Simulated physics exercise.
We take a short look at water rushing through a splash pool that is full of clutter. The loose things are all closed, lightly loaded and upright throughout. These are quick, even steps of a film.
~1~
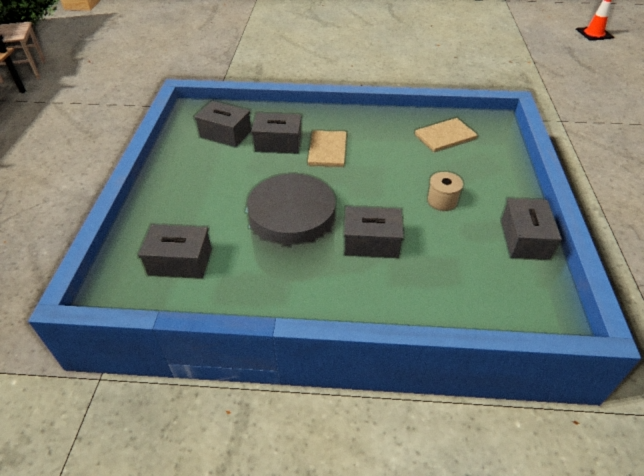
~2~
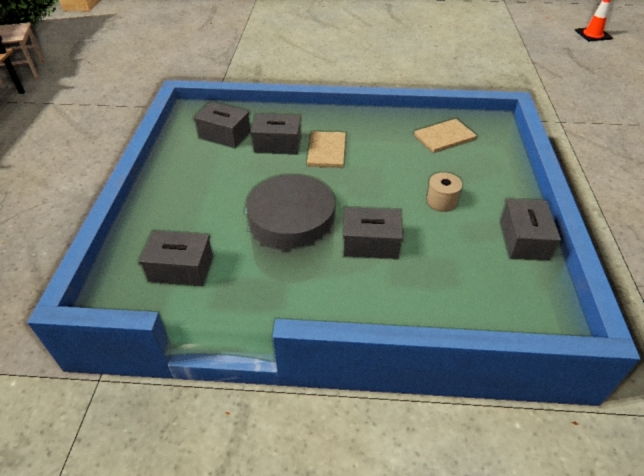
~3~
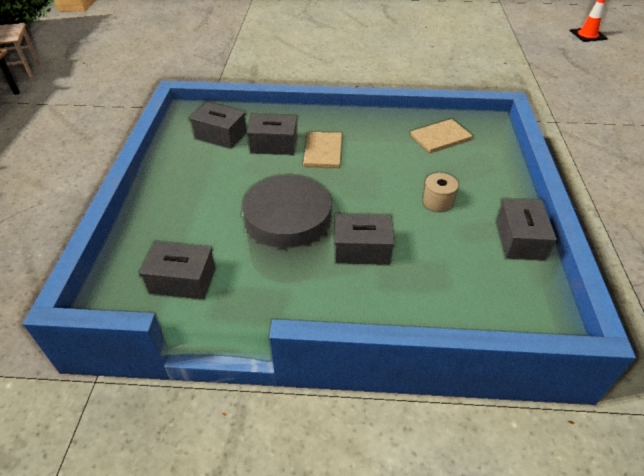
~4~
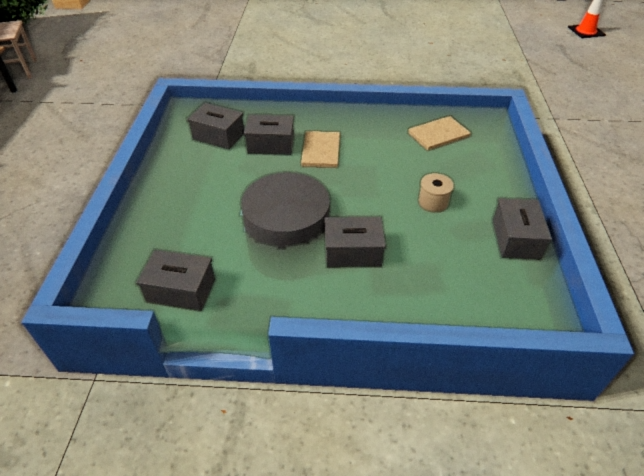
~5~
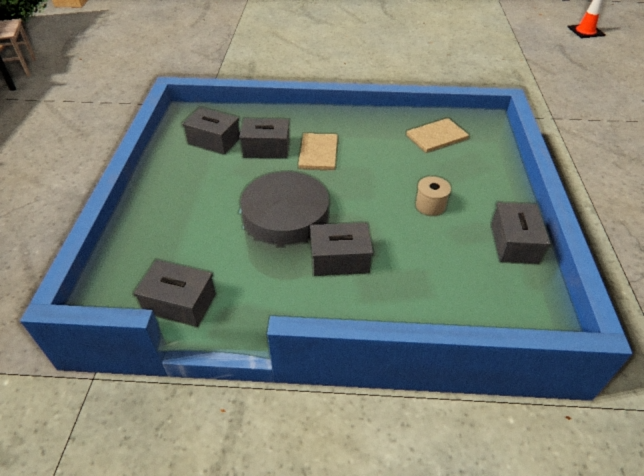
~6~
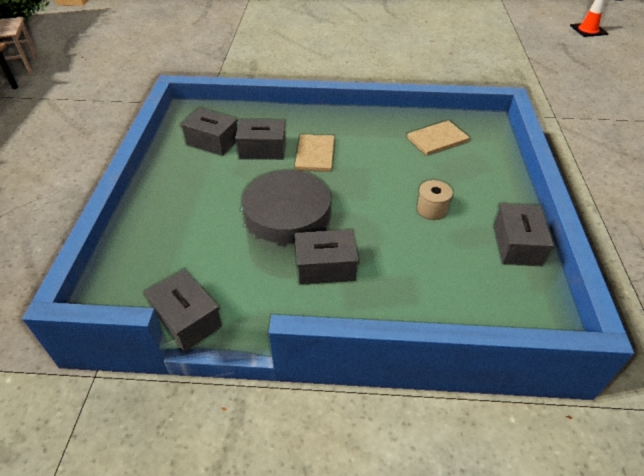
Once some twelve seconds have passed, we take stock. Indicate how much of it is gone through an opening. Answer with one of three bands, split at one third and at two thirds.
Under one third.
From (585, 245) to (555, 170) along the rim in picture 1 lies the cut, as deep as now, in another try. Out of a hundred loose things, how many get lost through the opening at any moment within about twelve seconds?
Roughly 50 %.
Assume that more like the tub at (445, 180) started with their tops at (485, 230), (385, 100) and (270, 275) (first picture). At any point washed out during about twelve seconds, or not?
The first remains behind, the second remains behind, the third departs.
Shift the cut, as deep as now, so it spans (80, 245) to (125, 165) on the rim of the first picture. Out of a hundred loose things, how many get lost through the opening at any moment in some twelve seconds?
Estimate: Near 40 %.
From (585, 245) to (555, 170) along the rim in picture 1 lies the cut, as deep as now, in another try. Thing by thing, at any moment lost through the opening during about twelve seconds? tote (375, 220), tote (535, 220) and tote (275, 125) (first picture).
The first exits, the second exits, the third never exits.
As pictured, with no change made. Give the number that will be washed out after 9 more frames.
I reckon 2.
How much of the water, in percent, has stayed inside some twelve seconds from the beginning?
It comes to about 66 parts in a hundred.
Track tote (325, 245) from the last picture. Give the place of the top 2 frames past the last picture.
Close to (294, 257).
A moment on, 1 of 8 are out; 7 afloat.
Next, 2 of 8 are out; 6 afloat.
Later, 2 of 8 are out; 6 afloat.
In the end, 2 of 8 are out; 6 afloat.
